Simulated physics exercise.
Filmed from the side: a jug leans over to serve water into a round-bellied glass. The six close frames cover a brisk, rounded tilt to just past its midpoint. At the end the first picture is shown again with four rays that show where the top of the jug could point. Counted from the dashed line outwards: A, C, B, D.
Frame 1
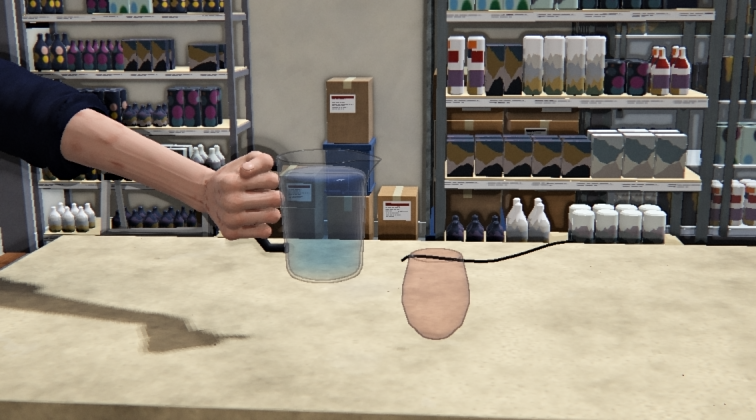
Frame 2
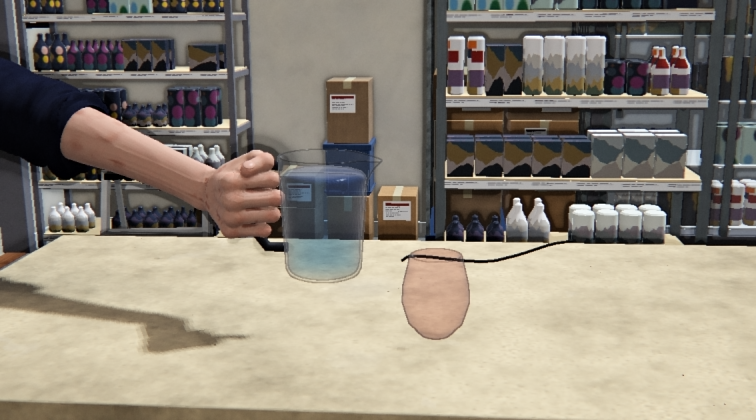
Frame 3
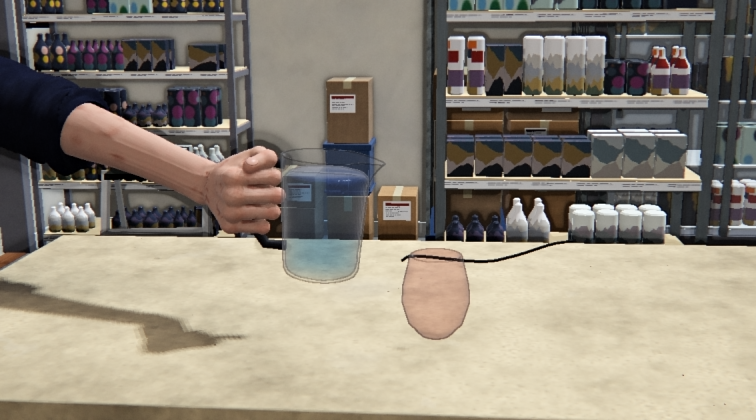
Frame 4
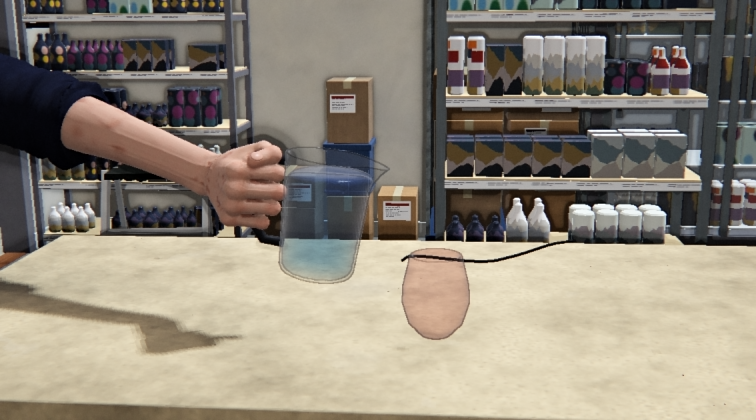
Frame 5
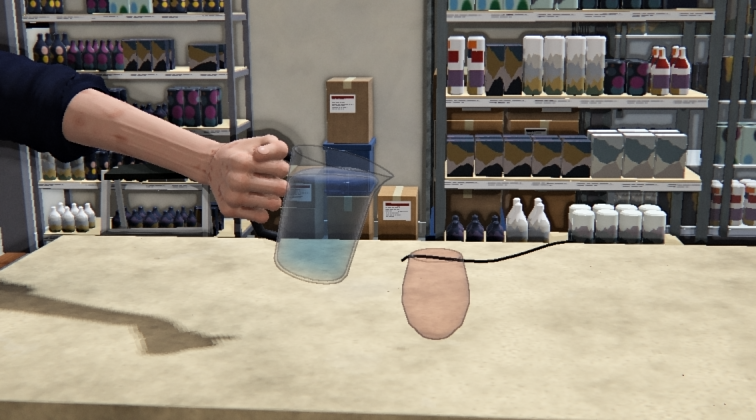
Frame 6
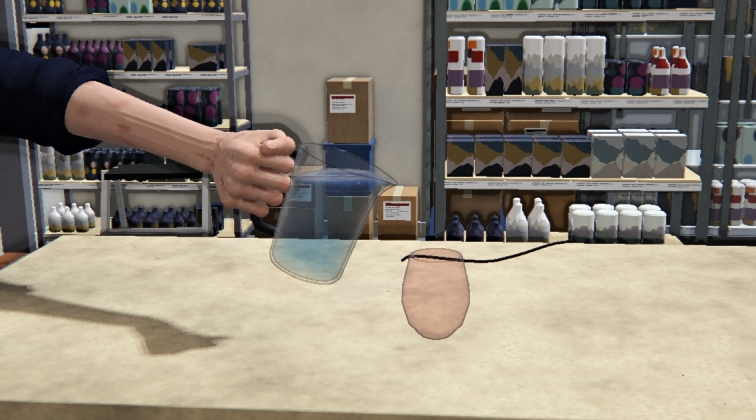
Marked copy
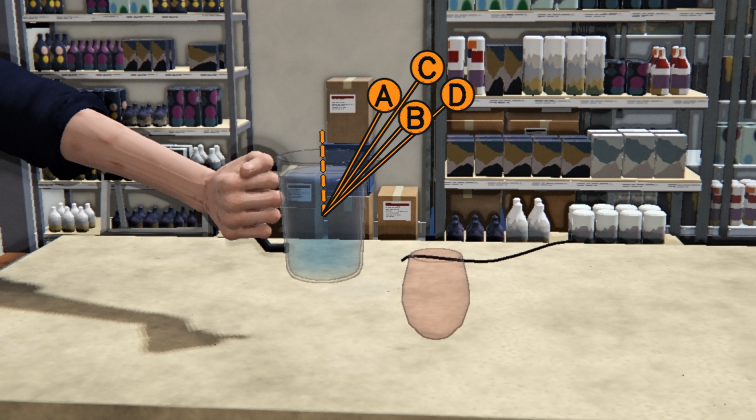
We see a hand holding a clear jug of bluish water upright above a counter, left of a rounded, pinkish glass, with stocked shelves behind; then the hand gradually tilts the jug rightward, and no water leaves it.
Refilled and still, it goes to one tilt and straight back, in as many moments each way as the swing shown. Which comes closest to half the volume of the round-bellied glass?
I would pick line D.
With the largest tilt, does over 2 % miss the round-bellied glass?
No, it does not.
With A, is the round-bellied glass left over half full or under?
Under half.
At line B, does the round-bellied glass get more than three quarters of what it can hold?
No, less.
On the marked copy, A at (379, 112); B at (401, 127); C at (417, 81); D at (444, 105).
Choosing A, the round-bellied glass ends with about 12 % of what it can hold.
Choosing B, the round-bellied glass ends with about 35 % of what it can hold.
Choosing C, the round-bellied glass ends with about 23 % of what it can hold.
Choosing D, the round-bellied glass ends with about 49 % of what it can hold.
